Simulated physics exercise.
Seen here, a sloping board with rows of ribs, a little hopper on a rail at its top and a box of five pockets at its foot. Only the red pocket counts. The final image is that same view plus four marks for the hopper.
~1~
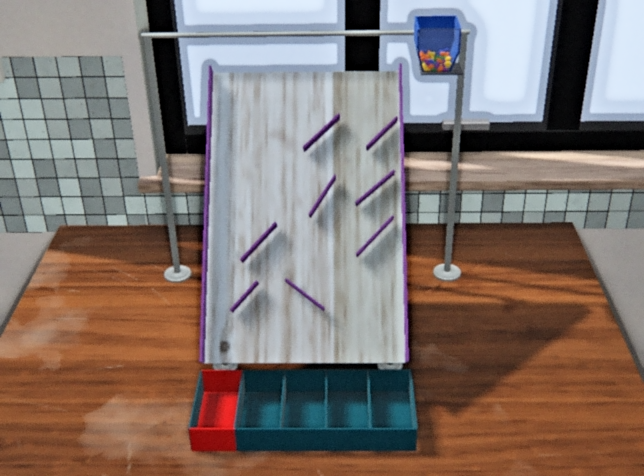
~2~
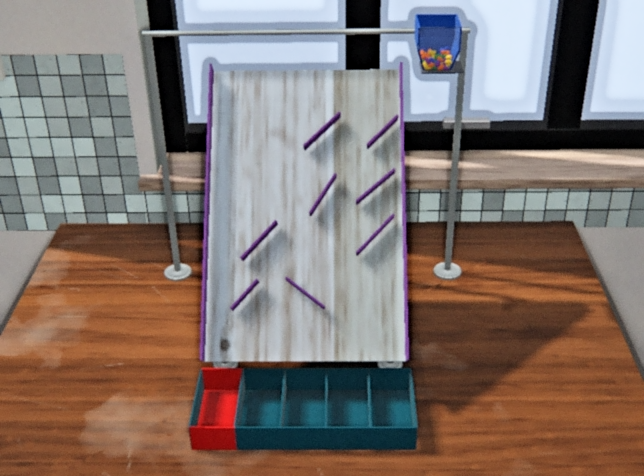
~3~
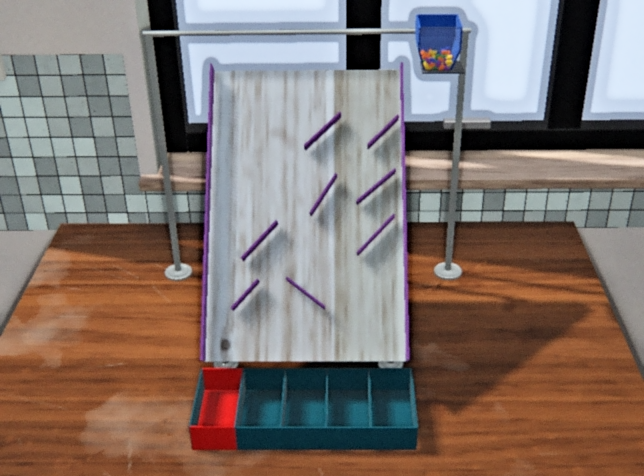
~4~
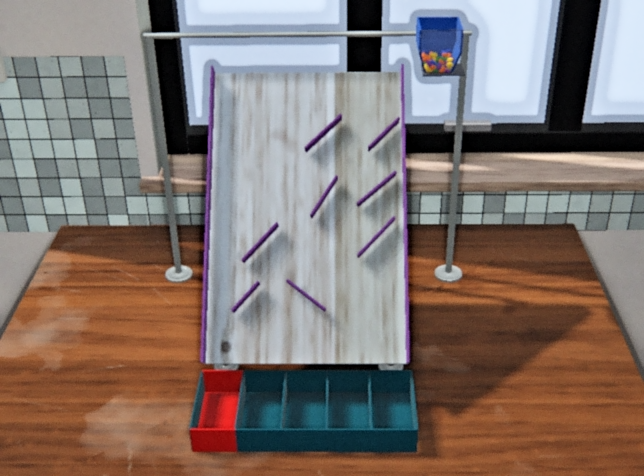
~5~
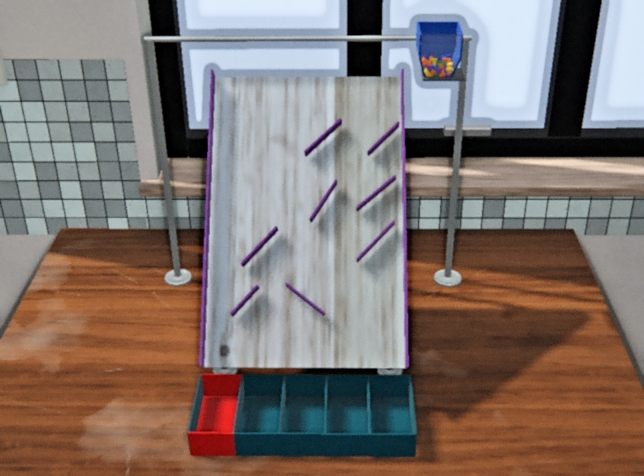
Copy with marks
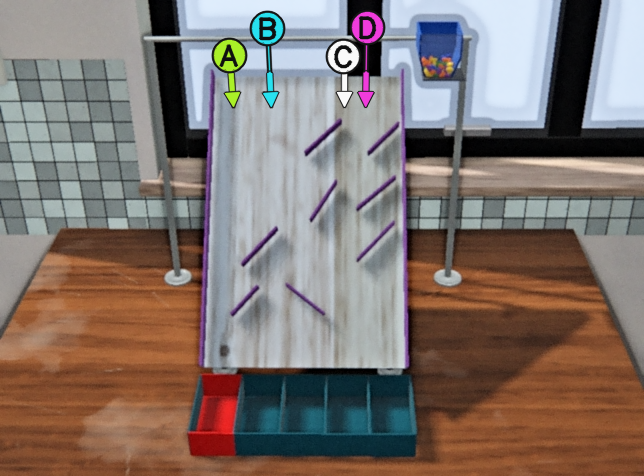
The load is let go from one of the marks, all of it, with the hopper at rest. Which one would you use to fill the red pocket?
Use mark A.
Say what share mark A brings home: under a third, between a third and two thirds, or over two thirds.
It is over two thirds.
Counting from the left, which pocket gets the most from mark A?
It is the first one.
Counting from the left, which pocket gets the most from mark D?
The fourth from the left.
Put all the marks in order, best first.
Best to worst: A, B, C, D.
On the marked copy, mark A meets the board at (233, 101); mark B meets the board at (271, 101); mark C meets the board at (344, 101); mark D meets the board at (365, 101).
With A, almost all in the red pocket.
With B, roughly two thirds in the red pocket, roughly a quarter in other pockets.
With C, roughly a third in the red pocket, roughly half in other pockets, about a tenth outside the box.
With D, not one piece in the red pocket, almost all in other pockets, just a few outside the box.
